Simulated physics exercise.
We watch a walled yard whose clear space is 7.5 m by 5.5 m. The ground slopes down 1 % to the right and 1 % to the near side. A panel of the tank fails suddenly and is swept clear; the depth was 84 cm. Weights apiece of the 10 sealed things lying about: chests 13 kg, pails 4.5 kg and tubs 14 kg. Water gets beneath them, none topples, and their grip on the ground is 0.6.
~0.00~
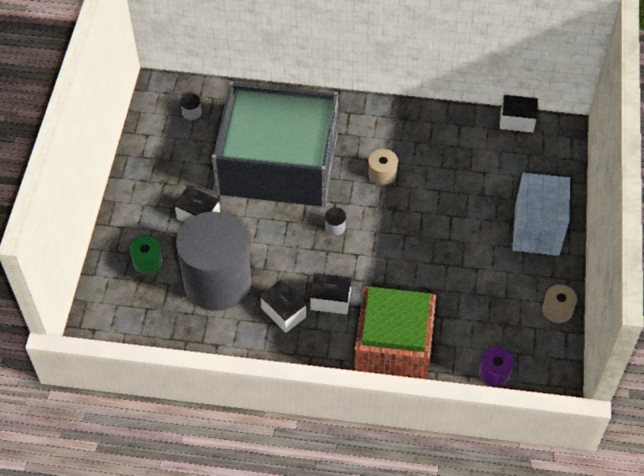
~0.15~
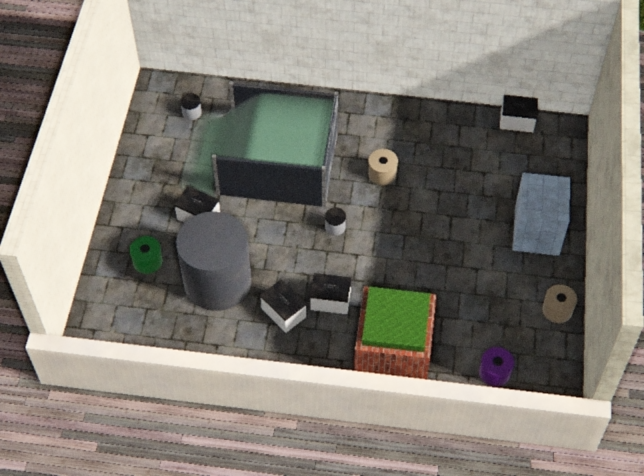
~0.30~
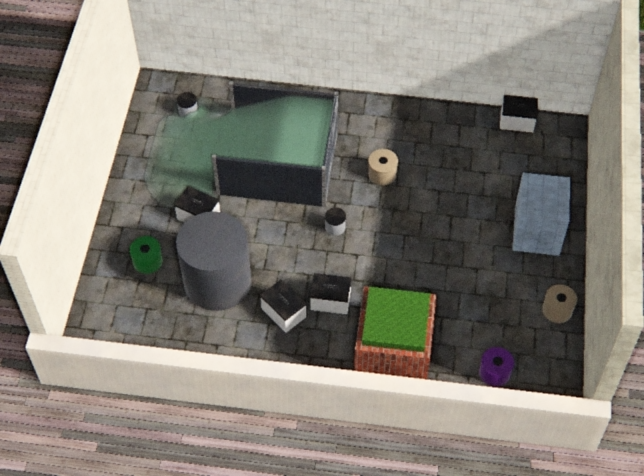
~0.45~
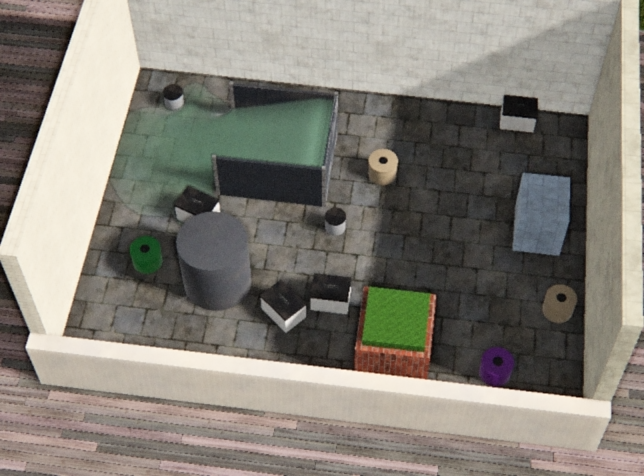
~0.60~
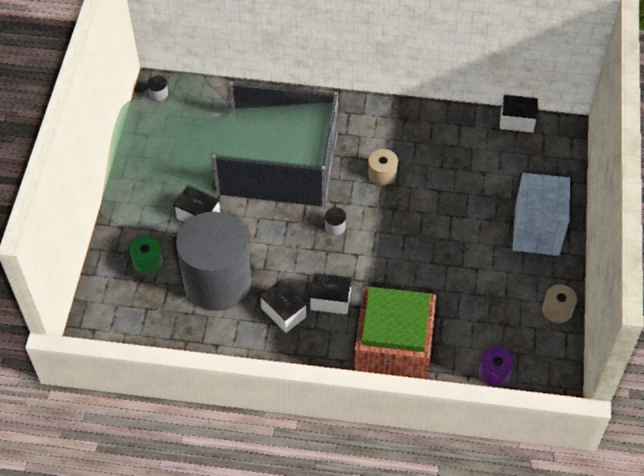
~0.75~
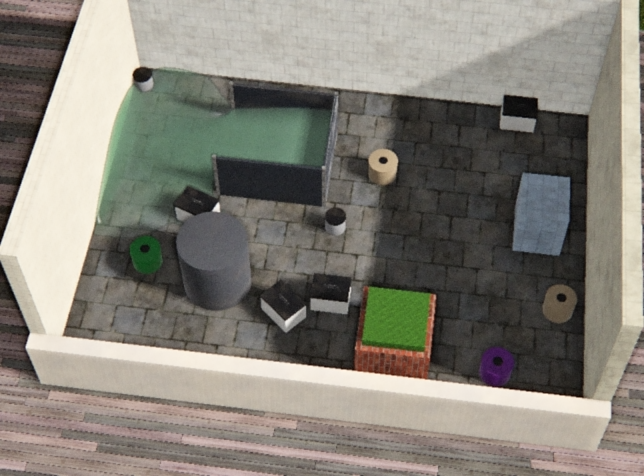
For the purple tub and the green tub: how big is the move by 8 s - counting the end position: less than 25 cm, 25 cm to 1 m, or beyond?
The purple tub barely shifts, the green tub ends far away.
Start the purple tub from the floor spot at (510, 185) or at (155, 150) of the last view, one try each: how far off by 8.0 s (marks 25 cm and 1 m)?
In turn: It barely shifts; it gets carried off.
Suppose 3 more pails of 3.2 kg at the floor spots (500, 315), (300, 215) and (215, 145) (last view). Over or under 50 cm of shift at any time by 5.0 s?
In turn: Short of it, less, over.
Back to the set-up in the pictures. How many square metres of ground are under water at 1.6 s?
Roughly 9.5 m2.
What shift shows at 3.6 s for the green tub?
About 120 cm.
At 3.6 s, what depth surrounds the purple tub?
Roughly 0 cm.
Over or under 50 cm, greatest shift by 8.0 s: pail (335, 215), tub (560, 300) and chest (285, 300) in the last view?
In turn: Under, less, past it.
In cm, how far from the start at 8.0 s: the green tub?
About 200 cm.
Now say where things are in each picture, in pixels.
In the first picture, the purple tub at (498, 361) rests on the ground; the green tub at (145, 249) rests on the ground; water covers 2.3 m2; 0 of 10 have shifted.
In the second picture, the purple tub at (498, 361) rests on the ground; the green tub at (145, 249) rests on the ground; water covers 3.3 m2; 0 of 10 have shifted.
In the third picture, the purple tub at (498, 361), on the bottom; the green tub at (145, 249) rests on the ground; 4.4 m2 under water; 1 of 10 have shifted.
In the fourth picture, the purple tub at (498, 361), on the bottom; the green tub at (145, 249) rests on the ground; 5.9 m2 under water; 1 of 10 have shifted.
In the fifth picture, the purple tub at (498, 361), on the bottom; the green tub at (145, 249) rests on the ground; 6.7 m2 under water; 1 of 10 have shifted.
In the sixth picture, the purple tub at (498, 361) rests on the ground; the green tub at (145, 249) rests on the ground; 7.2 m2 under water; 1 of 10 have shifted.
After 1.6 s the purple tub is near (498, 361), 0.0 m from its start, aground; the green tub is near (145, 249), 0.0 m from its start, aground; 1 afloat.
After 3.6 s the purple tub is near (498, 361), 0.0 m from its start, aground; the green tub is near (173, 314), 1.2 m from its start, aground; 0 afloat.
After 5.6 s the purple tub is near (498, 361), 0.0 m from its start, aground; the green tub is near (275, 308), 2.2 m from its start, aground; 2 afloat.
After 8.0 s the purple tub is near (498, 361), 0.0 m from its start, aground; the green tub is near (280, 307), 2.2 m from its start, aground; 5 afloat.
